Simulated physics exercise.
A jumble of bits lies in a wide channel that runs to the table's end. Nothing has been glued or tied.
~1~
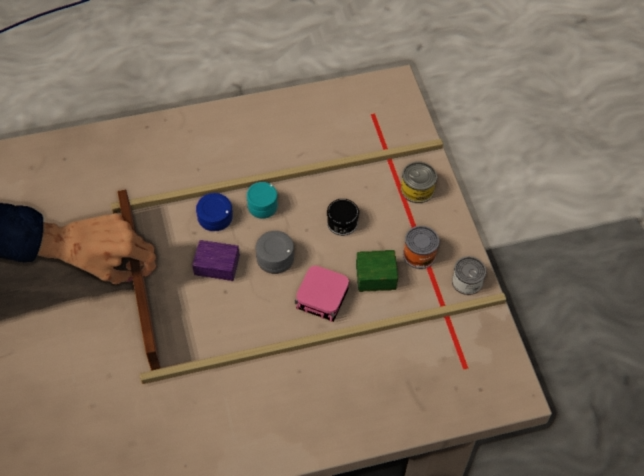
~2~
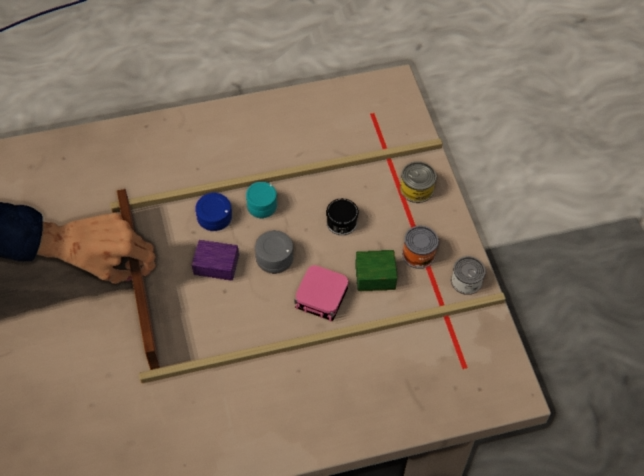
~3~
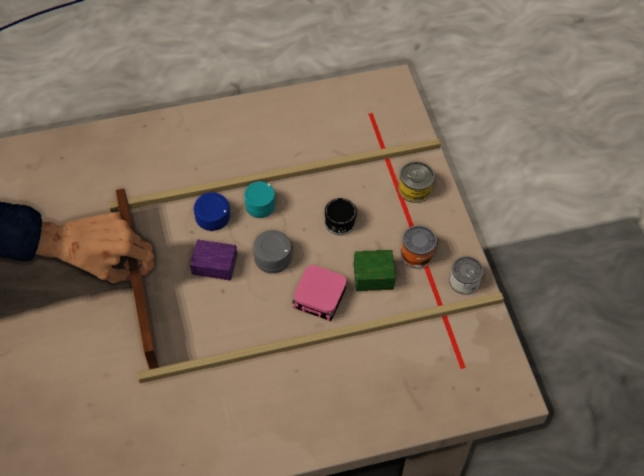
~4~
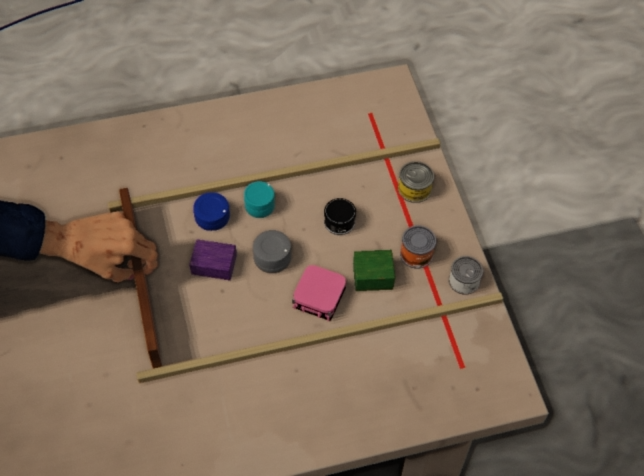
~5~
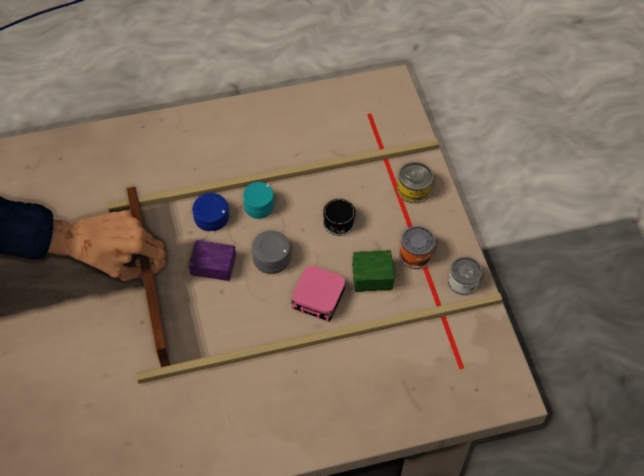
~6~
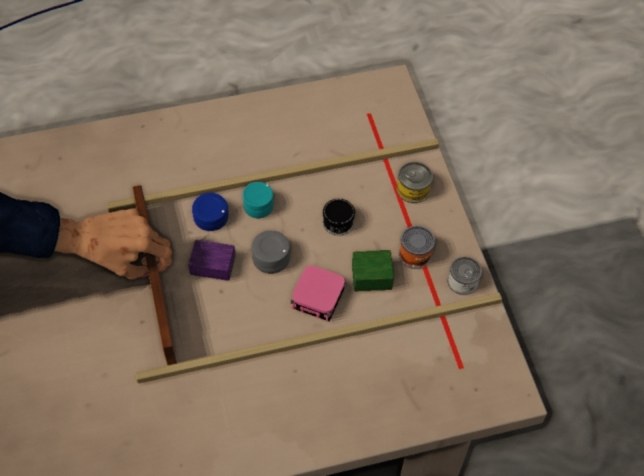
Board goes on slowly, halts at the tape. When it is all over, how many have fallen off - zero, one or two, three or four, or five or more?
In the end, one or two have fallen off.
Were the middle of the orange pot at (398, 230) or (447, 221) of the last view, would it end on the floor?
Results in order - down; down.
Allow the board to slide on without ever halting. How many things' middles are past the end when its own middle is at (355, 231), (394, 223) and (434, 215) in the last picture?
Respectively 0, 1 and 6.
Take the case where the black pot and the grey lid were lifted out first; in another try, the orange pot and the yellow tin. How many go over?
Try 1: 1; try 2: 0.
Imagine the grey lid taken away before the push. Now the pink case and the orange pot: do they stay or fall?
Well, the pink case is still there while the orange pot goes off the edge.
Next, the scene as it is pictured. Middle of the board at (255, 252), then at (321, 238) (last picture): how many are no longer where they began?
Tally: First 4; then 8.
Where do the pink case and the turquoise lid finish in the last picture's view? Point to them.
(443, 256), and the other (433, 156).
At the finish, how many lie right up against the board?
At rest, 3 are in contact.
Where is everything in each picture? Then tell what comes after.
White tin (469, 276); yellow tin (419, 183); orange pot (421, 247); board (138, 277); tape (415, 231), in the first frame.
Yellow tin (418, 182); blue lid (214, 212), in the second frame.
Orange pot (418, 247); black pot (340, 217), in the third frame.
White tin (466, 275); turquoise lid (260, 200), in the fourth frame.
Yellow tin (415, 183); purple block (213, 260), in the fifth frame.
White tin (464, 276); yellow tin (414, 182); orange pot (417, 248); board (154, 273); tape (411, 230), in the sixth frame.
Early on, none off yet; white tin at rest near (464, 276); yellow tin at rest near (414, 182); orange pot at rest near (417, 248).
A while later, none off yet; white tin at rest near (464, 276); yellow tin at rest near (414, 182); orange pot at rest near (420, 247).
Further along, none off yet; white tin at rest near (465, 276); yellow tin travelled about its own width near (432, 174); orange pot travelled well along near (473, 233).
Finally, the number that fall off is one or two; lost, orange pot and yellow tin.
